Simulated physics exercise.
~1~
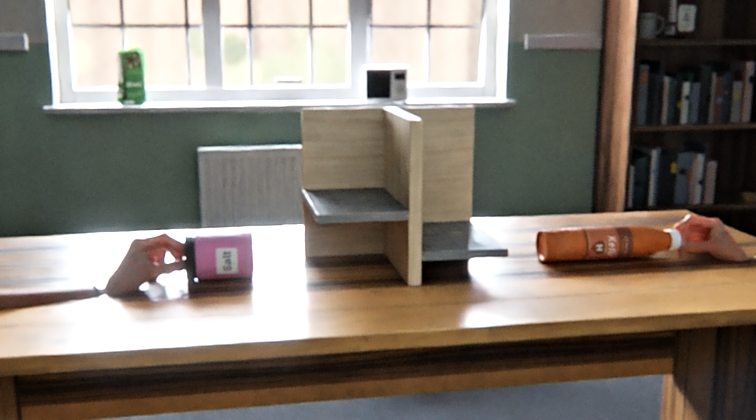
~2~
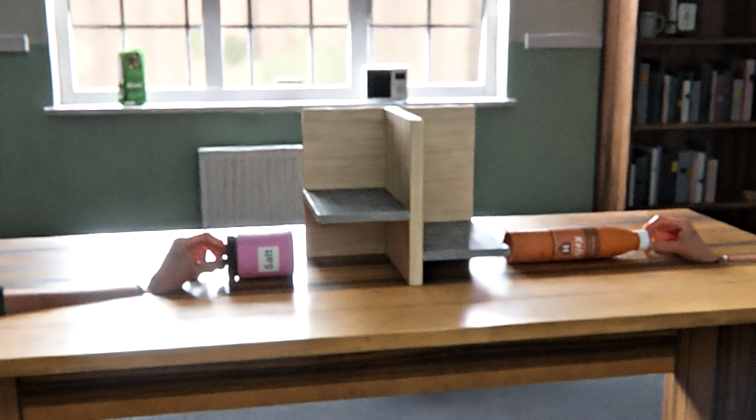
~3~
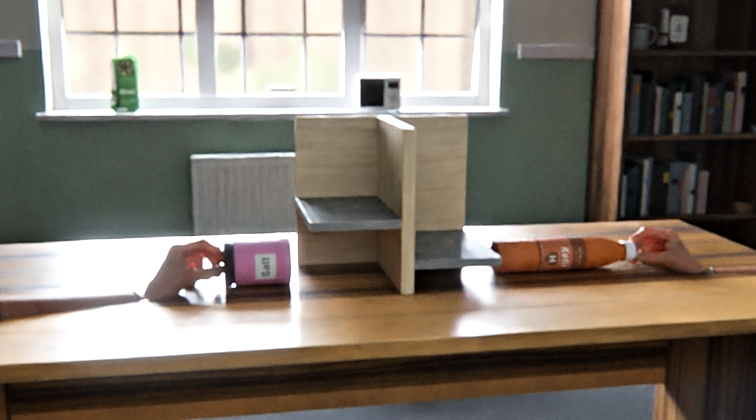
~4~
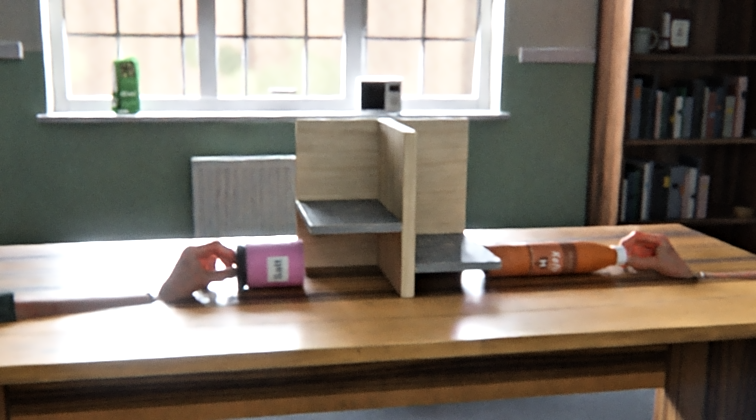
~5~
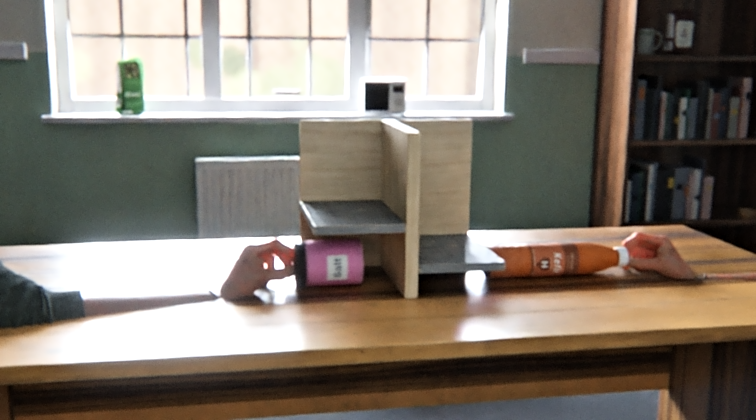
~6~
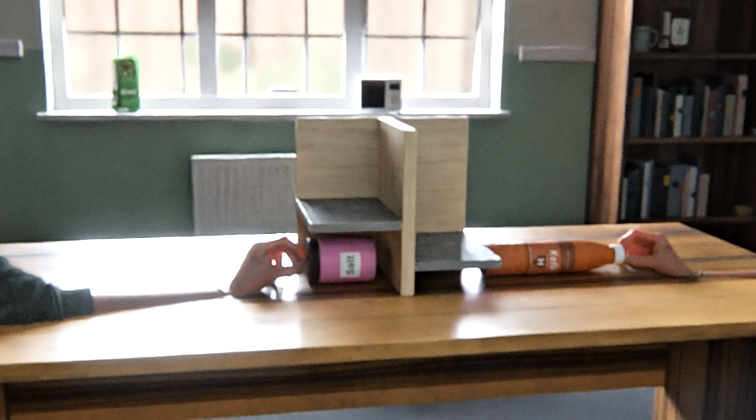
The clip shows two hands pushing a pink jar and an orange bottle, both lying on their sides, toward a small shelf unit from opposite ends of a wooden table. The bottle stops at the right ledge's edge, while the jar slides under the left ledge.
